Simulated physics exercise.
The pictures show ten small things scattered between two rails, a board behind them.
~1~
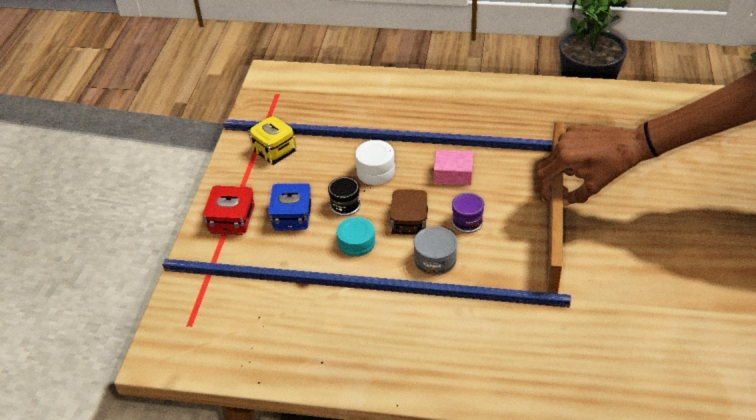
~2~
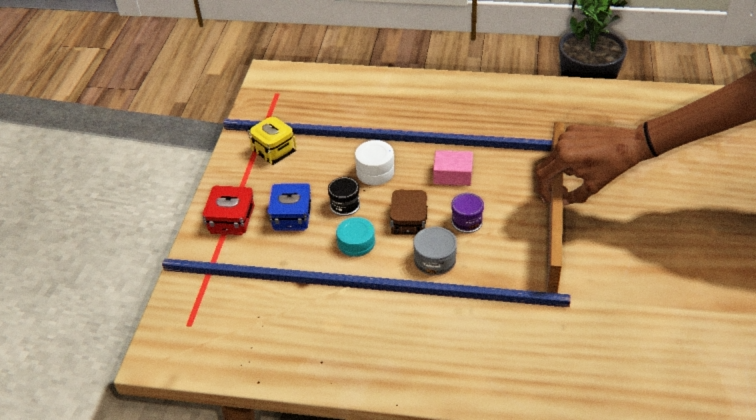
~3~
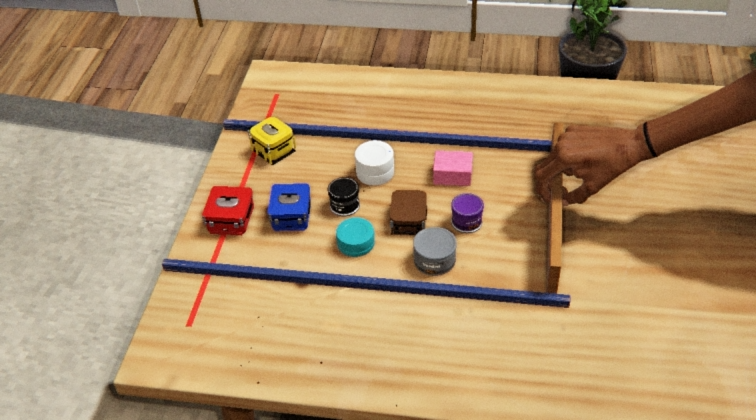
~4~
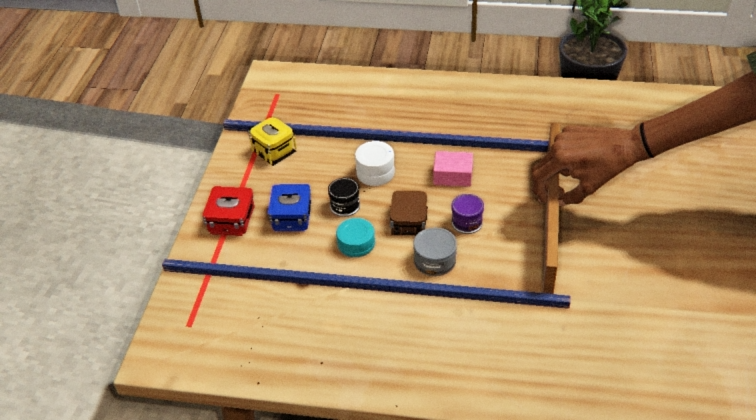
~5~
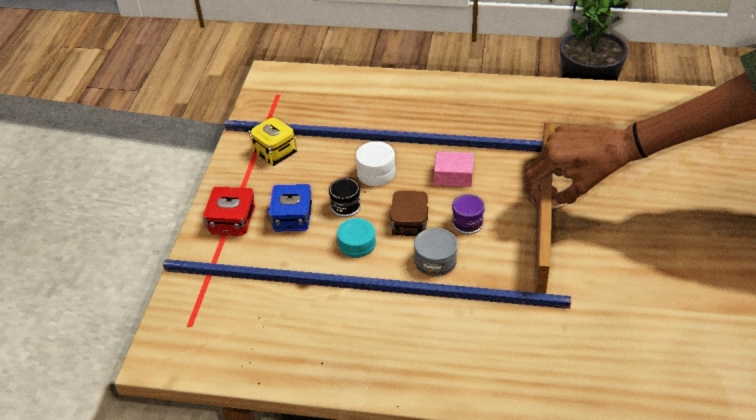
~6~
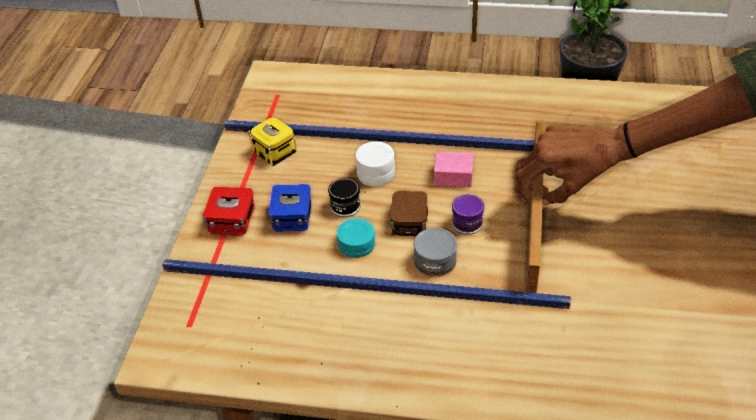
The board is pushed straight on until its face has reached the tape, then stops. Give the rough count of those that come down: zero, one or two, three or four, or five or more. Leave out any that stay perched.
In the end the number that fall off is five or more.
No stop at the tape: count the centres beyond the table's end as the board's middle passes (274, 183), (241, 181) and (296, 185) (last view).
It would be 2, 5 and 0.
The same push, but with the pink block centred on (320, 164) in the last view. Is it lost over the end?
The pink block falls.
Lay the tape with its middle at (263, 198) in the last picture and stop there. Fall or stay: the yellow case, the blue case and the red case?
The yellow case is lost, the blue case remains up, the red case comes down.
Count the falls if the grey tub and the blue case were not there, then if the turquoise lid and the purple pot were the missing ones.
First 4, then 5.
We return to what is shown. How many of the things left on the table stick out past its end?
It comes to 2.
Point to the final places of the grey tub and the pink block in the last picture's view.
About (196, 243), and the other about (235, 151).
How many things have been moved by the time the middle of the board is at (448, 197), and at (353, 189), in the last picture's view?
4 and 9.
Early on, none off yet; red case at rest near (230, 211); yellow case at rest near (273, 141); blue case at rest near (291, 208).
A while later, none off yet; red case travelled a little near (212, 213); yellow case travelled a little near (260, 137); blue case travelled about its own width near (255, 203).
Finally, the number that fall off is five or more; lost, white lid, turquoise lid, black tin, yellow case and red case.
